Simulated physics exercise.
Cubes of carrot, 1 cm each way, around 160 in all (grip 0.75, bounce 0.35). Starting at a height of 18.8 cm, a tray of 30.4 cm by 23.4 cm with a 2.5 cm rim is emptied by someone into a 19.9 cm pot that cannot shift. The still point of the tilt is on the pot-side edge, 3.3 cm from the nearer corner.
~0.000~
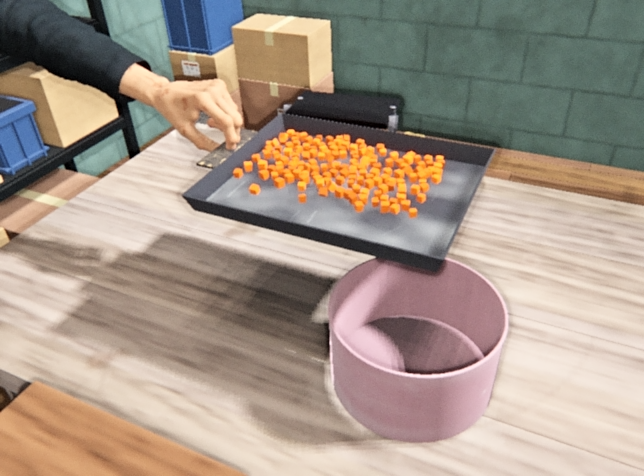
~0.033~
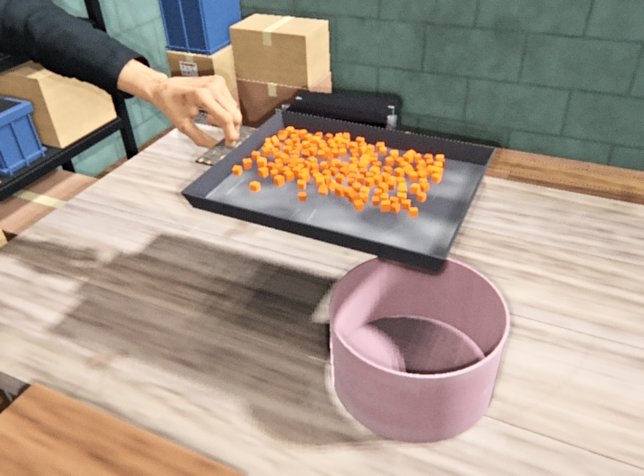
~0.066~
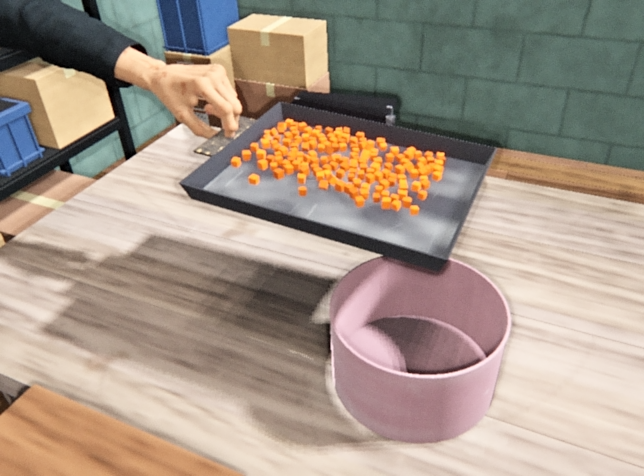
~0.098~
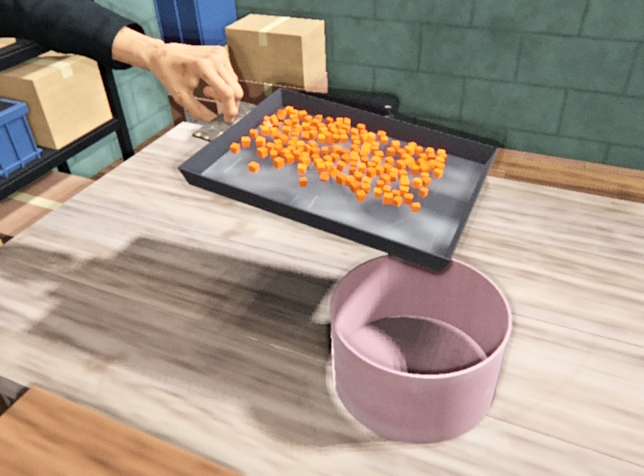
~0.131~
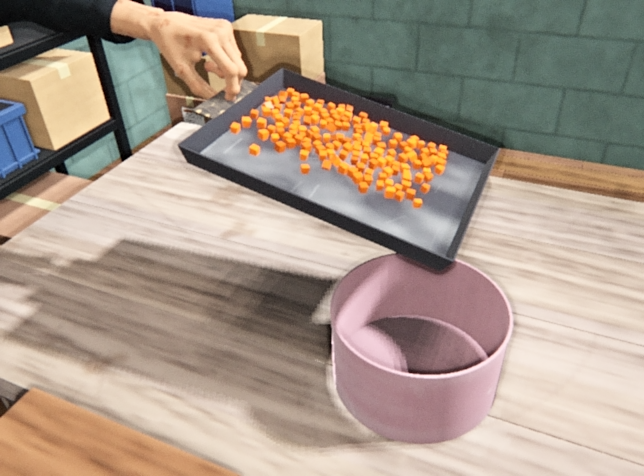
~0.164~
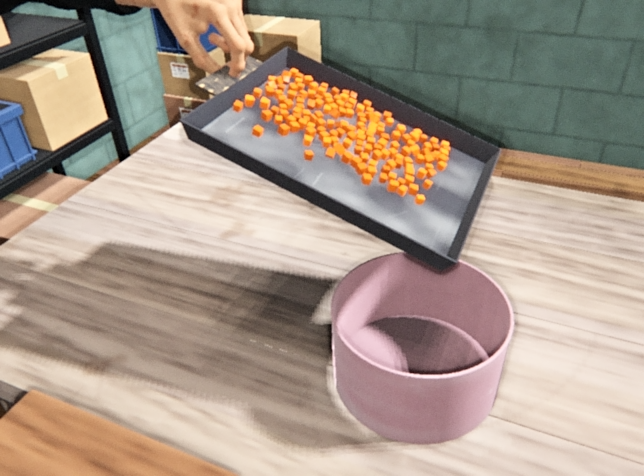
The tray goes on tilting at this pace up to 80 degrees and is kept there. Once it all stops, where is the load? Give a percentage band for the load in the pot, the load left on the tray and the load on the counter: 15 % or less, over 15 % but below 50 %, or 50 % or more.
Pot: Up to 15 %; tray: Up to 15 %; counter: 50 % or more.
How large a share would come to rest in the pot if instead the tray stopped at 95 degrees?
Estimated share: About 0 %.
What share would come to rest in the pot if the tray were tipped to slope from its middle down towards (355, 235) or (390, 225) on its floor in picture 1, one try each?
Around 40 % for the first direction, around 30 % for the second.
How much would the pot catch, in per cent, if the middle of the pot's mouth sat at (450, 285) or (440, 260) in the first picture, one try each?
Roughly 20 and 15 percent.
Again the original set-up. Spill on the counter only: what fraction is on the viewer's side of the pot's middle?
About 10 percent of the spill.
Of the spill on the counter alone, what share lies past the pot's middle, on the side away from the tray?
Estimate: Roughly 100 per cent of the pieces.
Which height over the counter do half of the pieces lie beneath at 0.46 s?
The halfway line is at about 30 cm.
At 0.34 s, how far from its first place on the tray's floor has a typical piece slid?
It has moved some 0 cm from its start.
Then, at 0.34 s, tilt 51 degrees; the tray holds 100 %, the pot 0 %.
Then, at 0.46 s, tilt 73 degrees; the tray holds 100 %, the pot 0 %.
After 0.71 s, tilt 80 degrees; the tray holds 5 %, the pot 0 %.
At rest (2.0 s), pot 0 %, tray 5 %, counter 95 %.
